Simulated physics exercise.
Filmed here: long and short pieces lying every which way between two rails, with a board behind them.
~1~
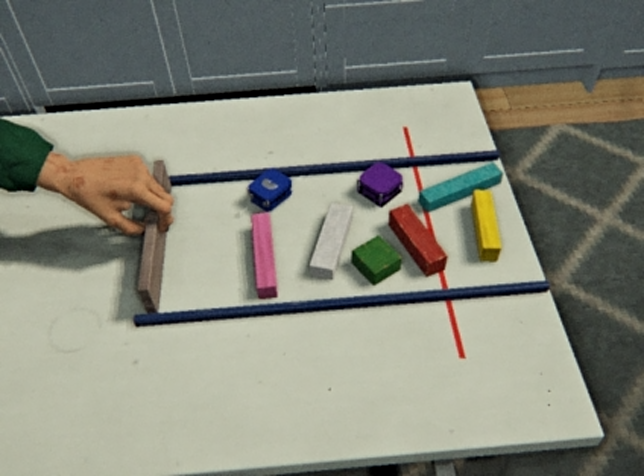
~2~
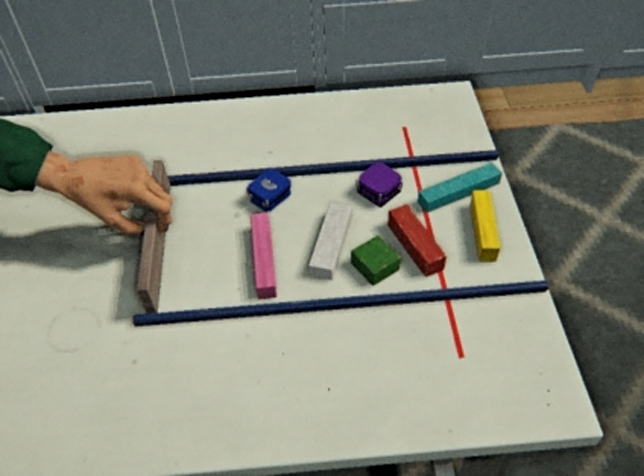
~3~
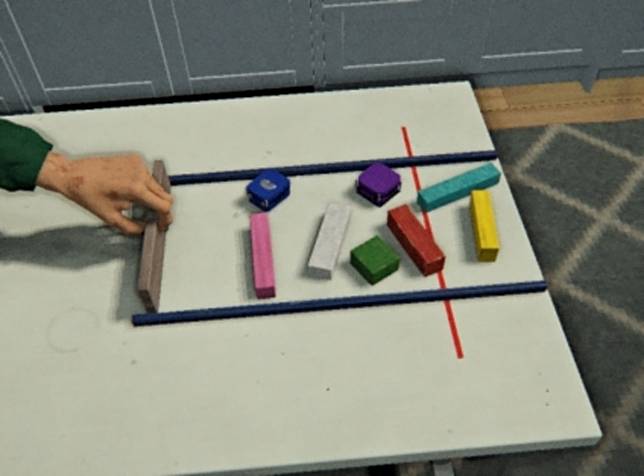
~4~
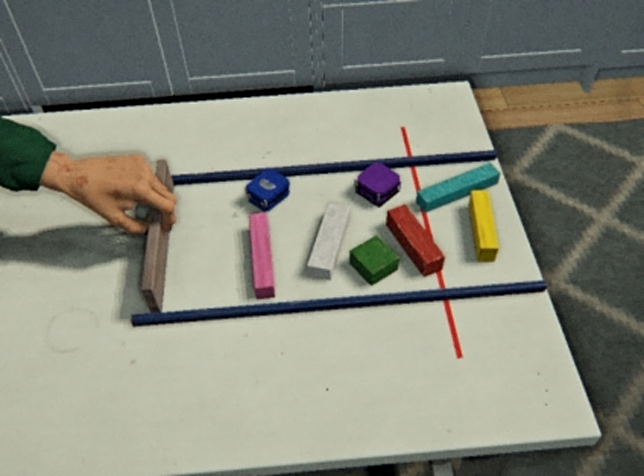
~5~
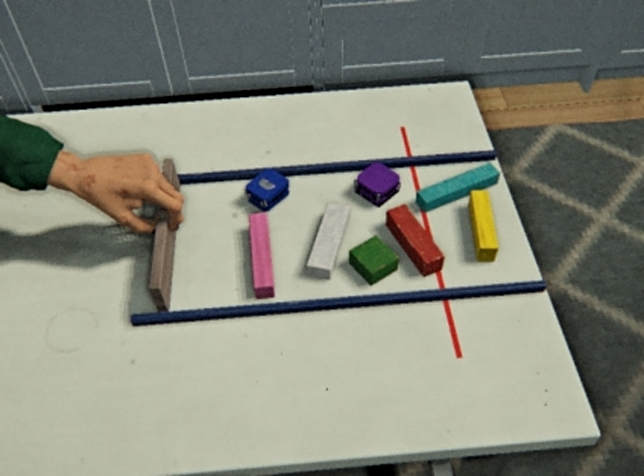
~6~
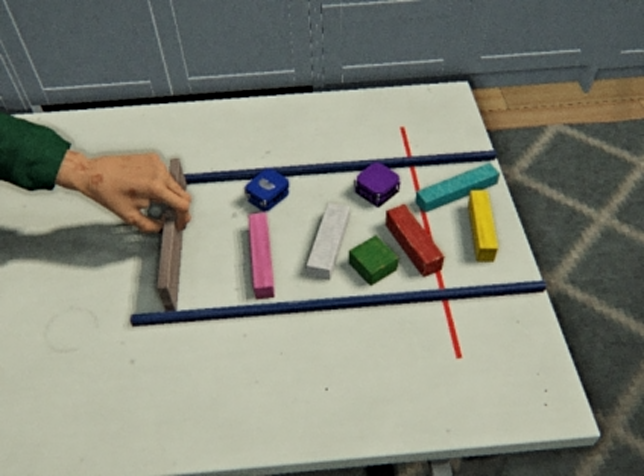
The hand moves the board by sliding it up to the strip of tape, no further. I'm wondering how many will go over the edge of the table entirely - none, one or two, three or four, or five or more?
The board is going to sweep off none.
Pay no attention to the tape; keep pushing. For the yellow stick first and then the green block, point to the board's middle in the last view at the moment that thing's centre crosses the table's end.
For the yellow stick, about (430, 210); for the green block, about (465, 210).
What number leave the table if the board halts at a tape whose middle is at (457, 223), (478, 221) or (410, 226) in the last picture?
First 3, then 5, then 0.
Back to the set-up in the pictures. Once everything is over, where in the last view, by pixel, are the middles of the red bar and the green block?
Near (503, 227) and (499, 260).
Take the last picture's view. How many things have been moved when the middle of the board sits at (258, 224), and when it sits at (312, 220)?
By the first moment it's 2, by the second it's 4.
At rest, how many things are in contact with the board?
Contact count: 2.
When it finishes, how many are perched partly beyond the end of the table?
Expected count: 3.
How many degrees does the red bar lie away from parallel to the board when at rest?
Around 35 degrees.
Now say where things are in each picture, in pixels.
The first frame shows yellow stick (485, 225); turquoise bar (461, 187); red bar (417, 240); board (156, 233); tape (429, 225).
The second frame shows turquoise bar (460, 187); purple case (380, 185).
The third frame shows red bar (415, 240); white bar (330, 240).
The fourth frame shows yellow stick (483, 225); blue case (269, 191).
The fifth frame shows turquoise bar (458, 187); board (166, 232).
The sixth frame shows yellow stick (482, 225); turquoise bar (458, 187); red bar (414, 240); board (174, 231); tape (426, 225).
A little later, none off yet; yellow stick at rest near (482, 225); turquoise bar at rest near (458, 187); red bar at rest near (414, 240).
Next, none off yet; yellow stick shifted a little near (499, 224); turquoise bar shifted a little near (476, 183); red bar shifted about its own width near (468, 229).
When it is over, the number that fall off is zero.
